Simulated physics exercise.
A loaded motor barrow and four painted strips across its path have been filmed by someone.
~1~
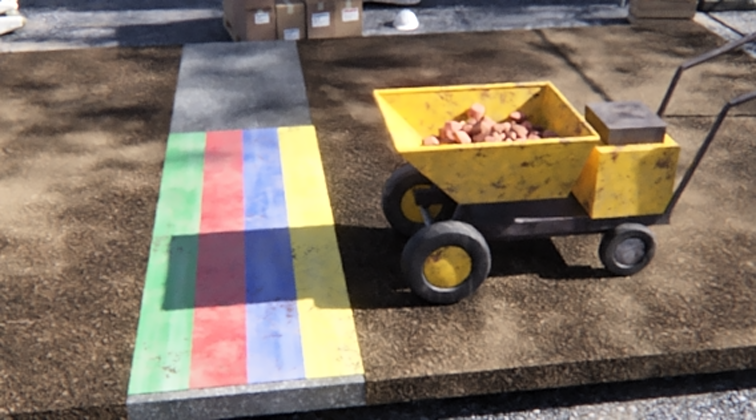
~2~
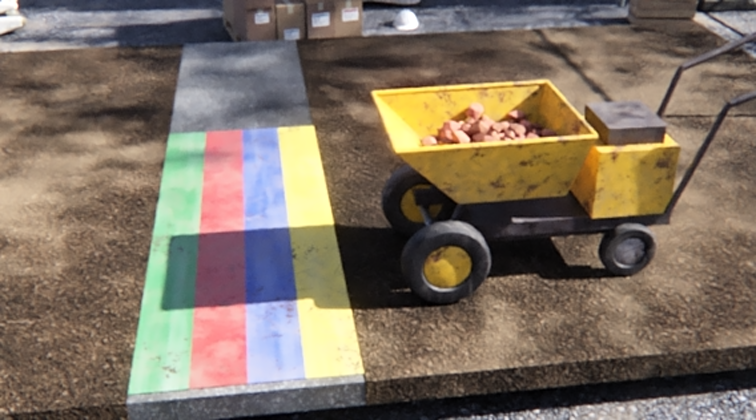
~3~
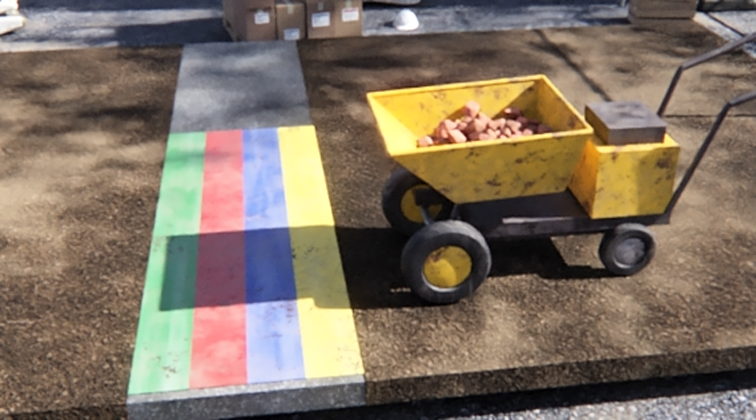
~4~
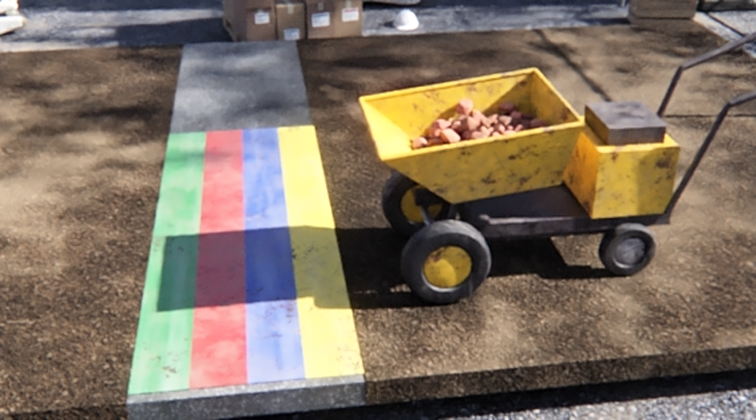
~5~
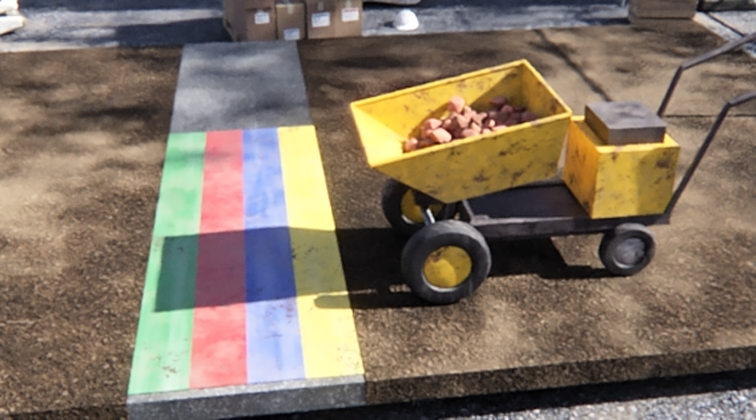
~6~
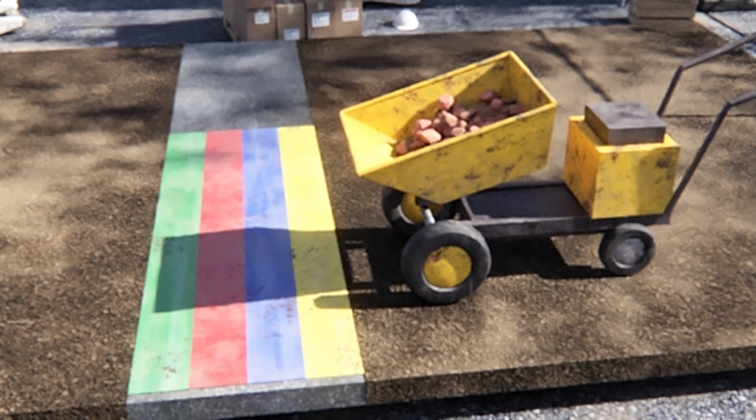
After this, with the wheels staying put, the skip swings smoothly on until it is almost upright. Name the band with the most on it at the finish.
The blue one.
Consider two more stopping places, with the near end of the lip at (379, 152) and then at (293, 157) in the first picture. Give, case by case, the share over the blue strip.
Some 40 in a hundred, then some 0 in a hundred.
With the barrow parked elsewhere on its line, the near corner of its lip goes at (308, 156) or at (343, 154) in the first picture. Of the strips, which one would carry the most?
The strip in green, then the strip in red.
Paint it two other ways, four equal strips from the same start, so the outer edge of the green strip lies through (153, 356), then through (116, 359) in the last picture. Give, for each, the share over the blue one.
The first case gives around 40 %, the second around 50 %.
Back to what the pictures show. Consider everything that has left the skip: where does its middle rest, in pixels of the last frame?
Roughly at pixel (262, 271).
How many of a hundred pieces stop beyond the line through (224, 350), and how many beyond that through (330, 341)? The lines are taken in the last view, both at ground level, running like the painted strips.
I'd put it near 20 in a hundred, then near 80 in a hundred.
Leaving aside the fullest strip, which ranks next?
Second: The red strip.
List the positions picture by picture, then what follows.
The first picture shows lip of the skip near (398, 151), level; top of the load near (493, 140), lumps of rubble; yellow strip near (329, 337); blue strip near (274, 341); red strip near (219, 346); green strip near (163, 351).
The second picture shows lip of the skip near (396, 152), level; top of the load near (492, 139).
The third picture shows lip of the skip near (390, 154), tipped barely; top of the load near (488, 138).
The fourth picture shows lip of the skip near (382, 159), tipped a little; top of the load near (498, 131).
The fifth picture shows lip of the skip near (371, 166), tipped a little; top of the load near (501, 128).
The sixth picture shows lip of the skip near (359, 174), tipped clearly; top of the load near (506, 115); yellow strip near (329, 337); blue strip near (274, 341); red strip near (219, 346); green strip near (163, 351).
Shortly afterwards, skip tipped steeply; the whole lot in the skip.
Next, skip tipped steeply; the bulk in the skip; only a few over the yellow strip; a little over the blue strip; only a few over the red strip.
Some moments later, skip tipped right over; near a quarter in the skip; a little over the yellow strip; near half over the blue strip; near a quarter over the red strip; a little over the green strip; only a few off the paint.
In the end, skip tipped right over; a little in the skip; a little over the yellow strip; near half over the blue strip; near a quarter over the red strip; a little over the green strip; only a few off the paint.
